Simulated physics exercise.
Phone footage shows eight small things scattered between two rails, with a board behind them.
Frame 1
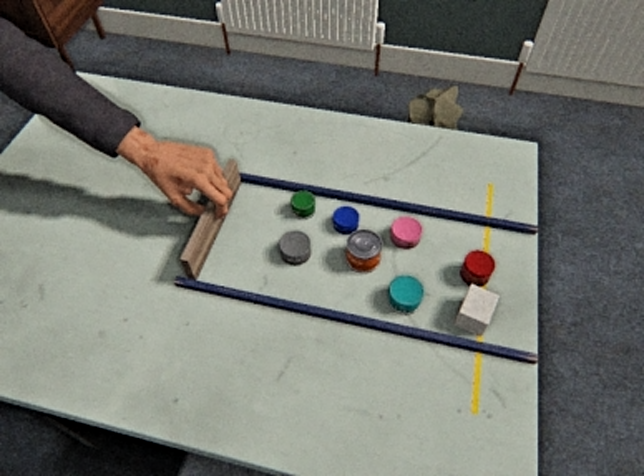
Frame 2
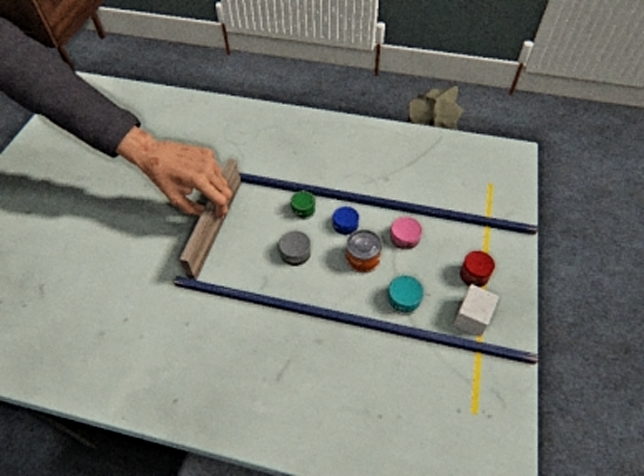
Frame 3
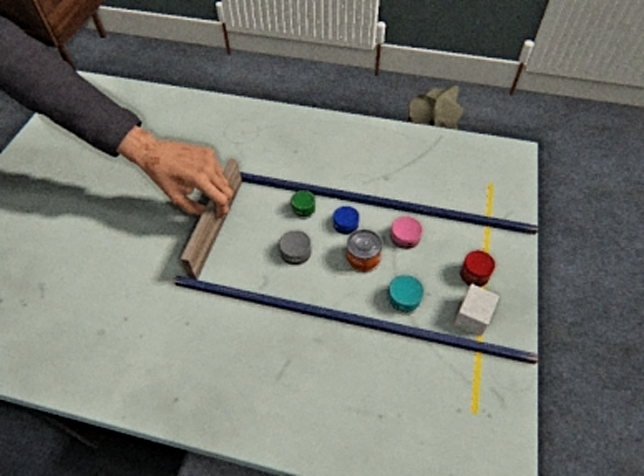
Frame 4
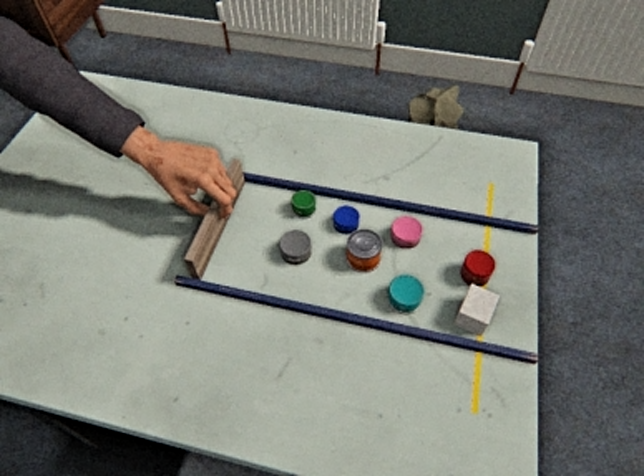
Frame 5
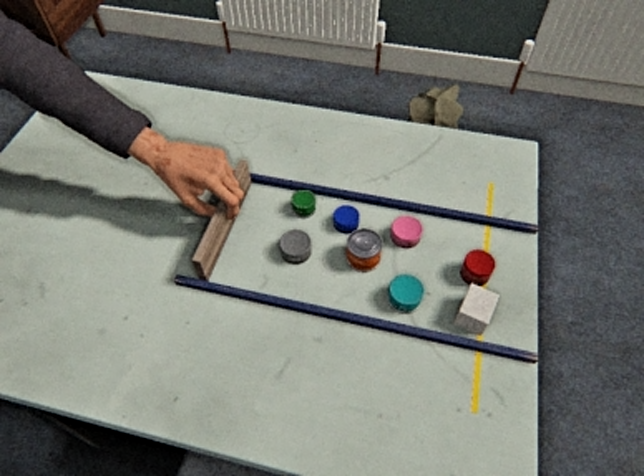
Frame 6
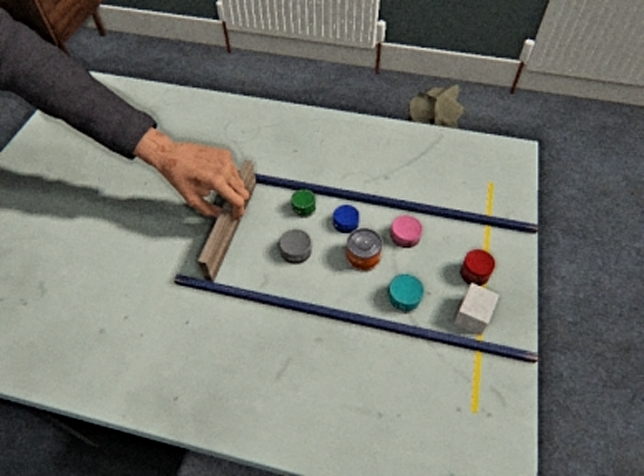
On a pale green tabletop, a hand holds a board upright behind small round containers and a white block scattered between two dark rails, then slides it slightly right toward them while the objects stay still.
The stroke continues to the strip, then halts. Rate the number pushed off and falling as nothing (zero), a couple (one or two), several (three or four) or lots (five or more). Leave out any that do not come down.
It is a couple.
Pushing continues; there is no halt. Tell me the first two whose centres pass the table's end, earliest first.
In order: The red tub, the white block.
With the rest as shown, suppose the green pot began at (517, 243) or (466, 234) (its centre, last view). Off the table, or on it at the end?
At the first spot it drops over the edge, and at the second it drops over the edge.
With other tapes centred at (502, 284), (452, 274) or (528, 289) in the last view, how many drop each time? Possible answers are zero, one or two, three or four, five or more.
In turn: Three to four, none, 5 or more.
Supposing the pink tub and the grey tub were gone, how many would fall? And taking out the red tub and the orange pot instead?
First 0, then 0.
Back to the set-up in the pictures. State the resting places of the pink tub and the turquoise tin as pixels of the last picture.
Pink tub at about (527, 249), turquoise tin at about (500, 325).
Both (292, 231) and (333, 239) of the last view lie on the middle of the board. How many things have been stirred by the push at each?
The counts are 2 and 4.
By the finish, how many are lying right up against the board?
It is in contact with 4.
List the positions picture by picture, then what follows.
The first frame shows white block (476, 310); red tub (477, 269); turquoise tin (405, 295); board (214, 217); tape (484, 281).
The second frame shows red tub (477, 269); orange pot (364, 252).
The third frame shows turquoise tin (405, 295); blue tub (346, 220).
The fourth frame shows white block (476, 310); green pot (304, 205).
The fifth frame shows red tub (477, 268); pink tub (406, 232).
The sixth frame shows white block (476, 309); red tub (477, 268); turquoise tin (406, 294); board (230, 219); tape (484, 280).
Early on, none off yet; white block at rest near (476, 309); red tub at rest near (477, 268); turquoise tin at rest near (406, 294).
A while later, none off yet; white block at rest near (476, 309); red tub moving near (481, 268); turquoise tin travelled a little near (414, 303).
Finally, the number that fall off is one or two; lost, red tub.
